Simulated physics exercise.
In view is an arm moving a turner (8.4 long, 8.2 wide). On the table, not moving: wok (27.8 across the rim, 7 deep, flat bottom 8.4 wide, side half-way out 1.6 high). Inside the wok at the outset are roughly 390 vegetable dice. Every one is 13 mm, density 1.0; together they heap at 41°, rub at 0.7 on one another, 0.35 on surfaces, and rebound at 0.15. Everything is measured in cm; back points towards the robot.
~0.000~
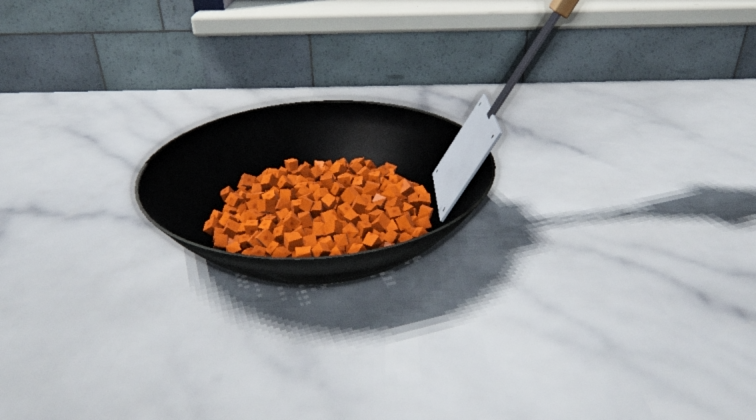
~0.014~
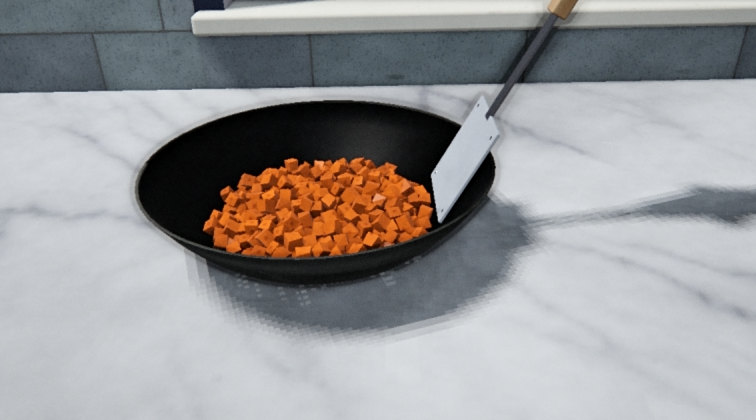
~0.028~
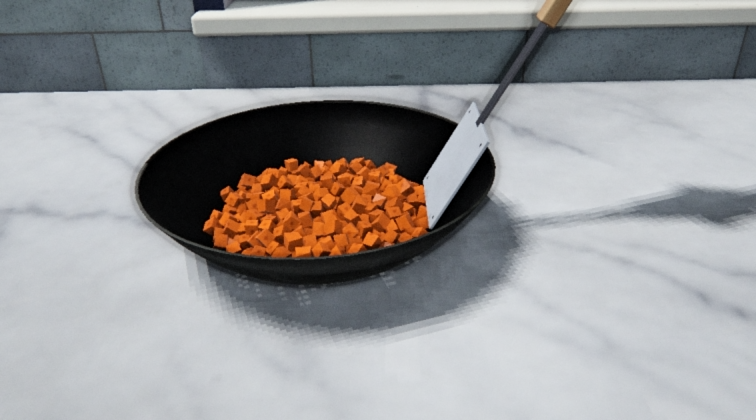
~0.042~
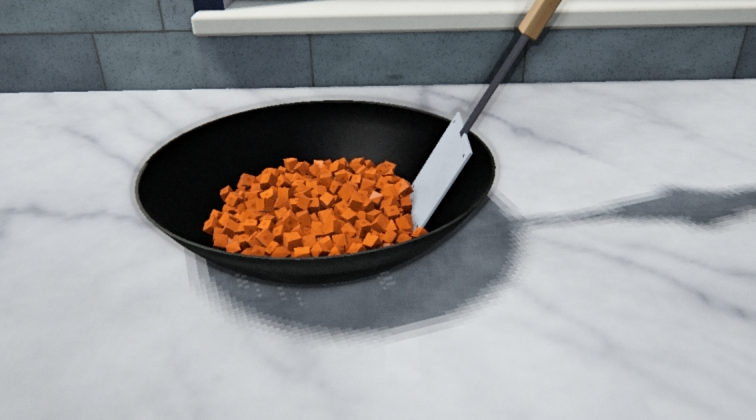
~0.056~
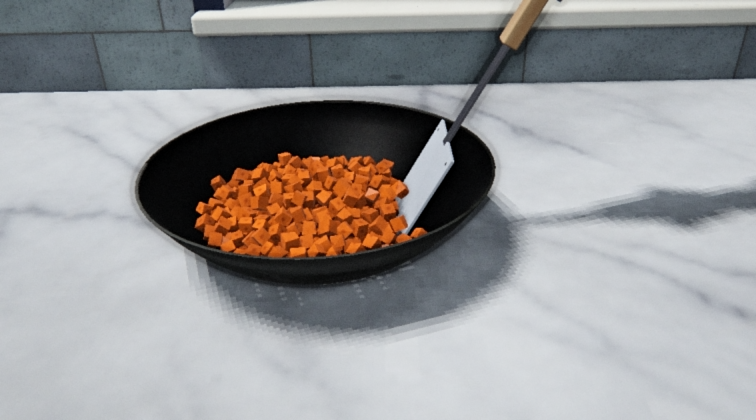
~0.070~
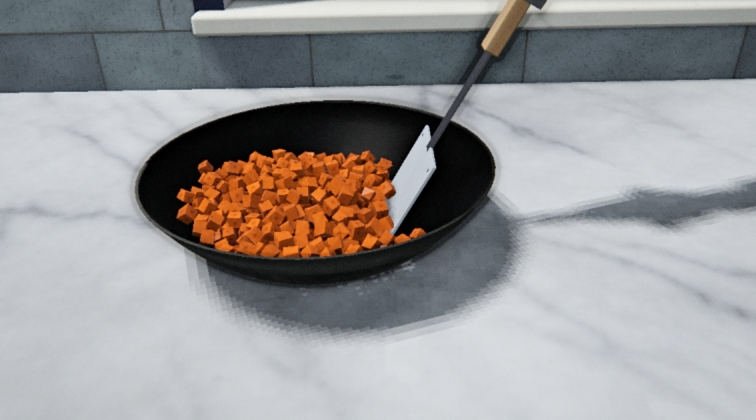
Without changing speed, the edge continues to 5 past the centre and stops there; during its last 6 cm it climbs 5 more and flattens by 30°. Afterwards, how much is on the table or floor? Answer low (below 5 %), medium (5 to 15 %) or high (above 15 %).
Medium.
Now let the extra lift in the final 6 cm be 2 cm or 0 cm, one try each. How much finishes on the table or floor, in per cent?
Close to 10 and 10 percent respectively.
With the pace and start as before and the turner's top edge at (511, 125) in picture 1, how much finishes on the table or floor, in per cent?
About 10 per cent.
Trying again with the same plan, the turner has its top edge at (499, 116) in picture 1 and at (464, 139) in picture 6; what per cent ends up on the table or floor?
It works out to about 0 %, more or less.
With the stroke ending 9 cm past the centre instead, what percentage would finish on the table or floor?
That would give close to 40 per cent.
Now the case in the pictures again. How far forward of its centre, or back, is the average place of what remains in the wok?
About 5.0 centimetres ahead.
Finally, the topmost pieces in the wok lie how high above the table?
Height at rest: Roughly 8.0 cm.
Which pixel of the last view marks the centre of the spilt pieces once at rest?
(68, 250).
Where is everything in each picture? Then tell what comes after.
In the first frame, turner top edge at (492, 112), sloping 61°; upper third of the load around (321, 204), from x 215 to 425, top at y 165; 390 in the wok.
In the second frame, turner top edge at (491, 114), sloping 61°; upper third of the load around (321, 204), from x 215 to 425, top at y 165.
In the third frame, turner top edge at (481, 121), sloping 61°; upper third of the load around (321, 204), from x 215 to 425, top at y 165.
In the fourth frame, turner top edge at (465, 131), sloping 61°; upper third of the load around (320, 201), from x 215 to 420, top at y 165.
In the fifth frame, turner top edge at (448, 139), sloping 61°; upper third of the load around (306, 197), from x 205 to 420, top at y 160.
In the sixth frame, turner top edge at (431, 145), sloping 61°; upper third of the load around (284, 193), from x 185 to 420, top at y 155; 390 in the wok.
After 0.10 s, sloping 60°, highest piece 7 above the table; 390 in the wok.
After 0.14 s, sloping 49°, highest piece 9 above the table; 387 in the wok, 3 on the blade or in flight.
After 0.36 s, sloping 31°, highest piece 11 above the table; 357 in the wok, 19 on the table or floor, 14 on the blade or in flight.
After 1.41 s, sloping 31°, highest piece 8 above the table; 356 in the wok, 34 on the table or floor.
At rest, 356 in the wok, 34 on the table or floor. That is 9 % on the table or floor.
